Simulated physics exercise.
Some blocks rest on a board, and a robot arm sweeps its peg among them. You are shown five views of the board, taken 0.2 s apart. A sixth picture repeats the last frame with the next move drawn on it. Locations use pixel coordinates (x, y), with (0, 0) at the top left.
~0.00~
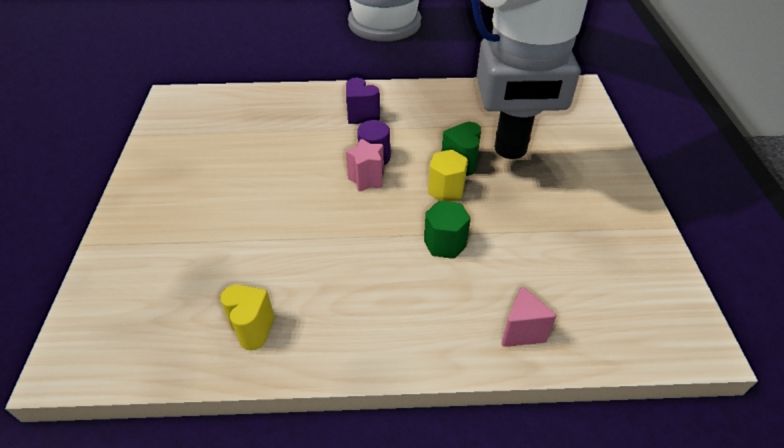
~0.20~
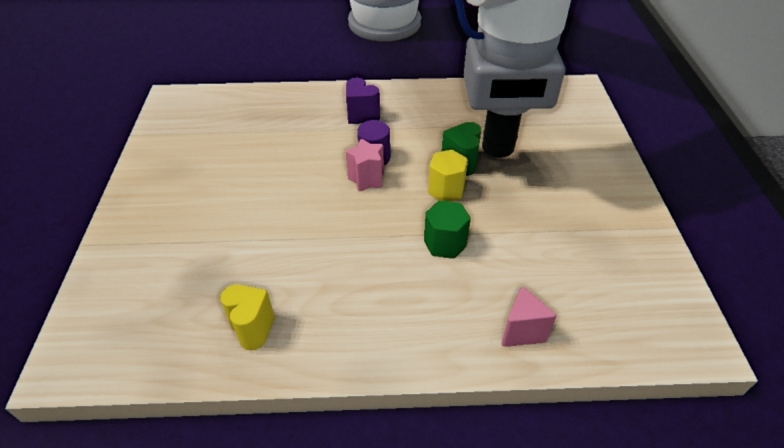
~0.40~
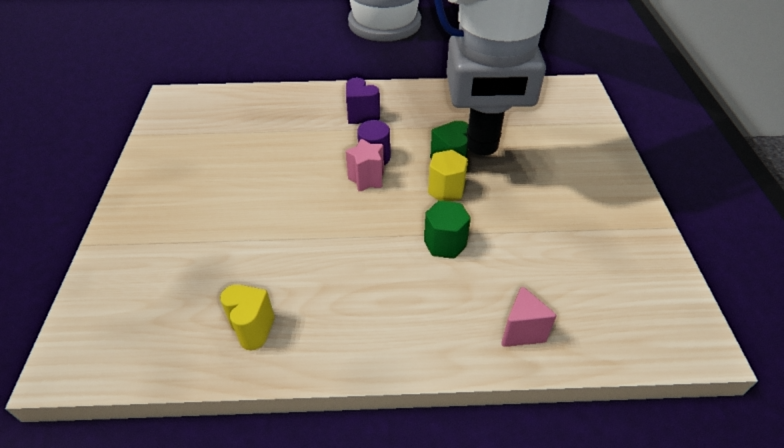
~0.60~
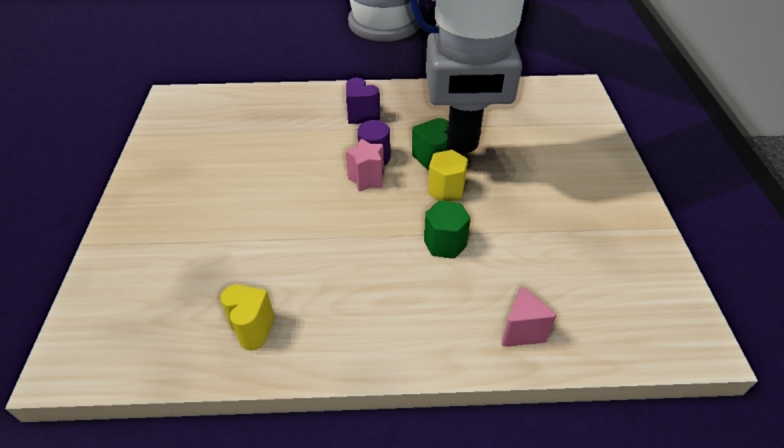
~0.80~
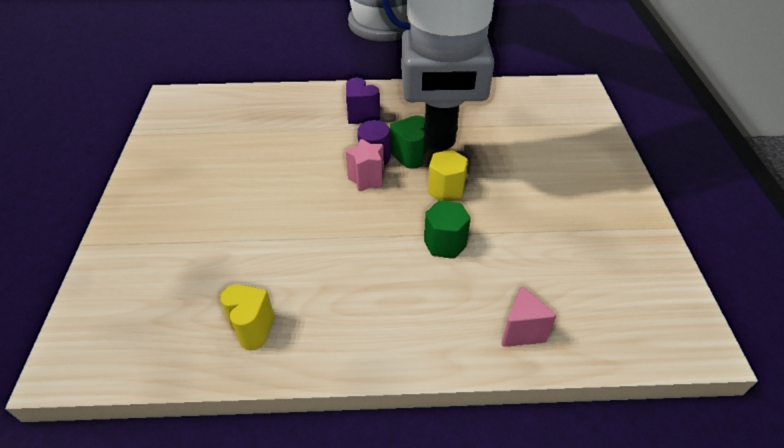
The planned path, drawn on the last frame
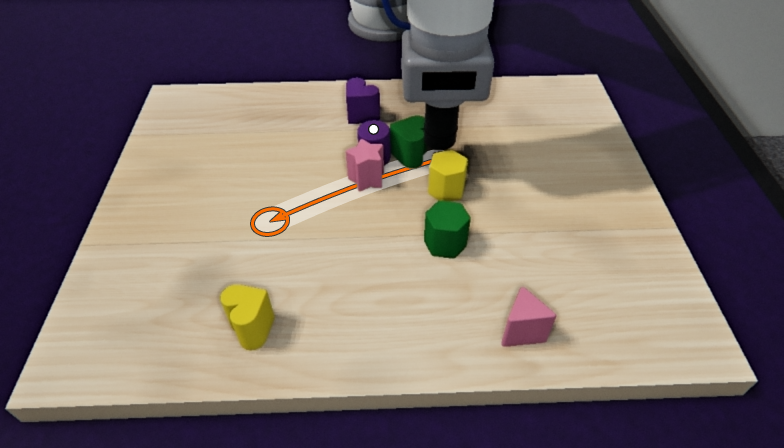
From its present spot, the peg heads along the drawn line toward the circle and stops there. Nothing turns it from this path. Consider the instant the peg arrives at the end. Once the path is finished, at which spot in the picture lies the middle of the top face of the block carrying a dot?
It will end up at (353, 125).
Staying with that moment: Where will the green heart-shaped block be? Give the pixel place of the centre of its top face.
At the end it should sit near (388, 125).
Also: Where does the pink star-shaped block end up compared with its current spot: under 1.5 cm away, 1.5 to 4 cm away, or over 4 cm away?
It will fall in the top band, over 4 cm.
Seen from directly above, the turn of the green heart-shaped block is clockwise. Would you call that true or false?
It is true.
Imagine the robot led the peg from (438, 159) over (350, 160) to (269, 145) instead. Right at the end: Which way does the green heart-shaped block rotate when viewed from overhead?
Prediction: Clockwise.
Path on the board, from (438, 159) via (357, 186), ending at (270, 221); the dot is on the purple cylinder.
The first path, step by step. One third of the way, peg (383, 158); pink star-shaped block (352, 154), turned 20° anticlockwise; purple cylinder (353, 125); green heart-shaped block (388, 125), turned 60° clockwise.
Two thirds of the way, peg (326, 178); pink star-shaped block (292, 173), turned 15° anticlockwise; purple cylinder (353, 125); green heart-shaped block (388, 125), turned 60° clockwise.
At the end, peg (266, 203); pink star-shaped block (230, 191); purple cylinder (353, 125); green heart-shaped block (388, 125), turned 60° clockwise; yellow hexagon in place.
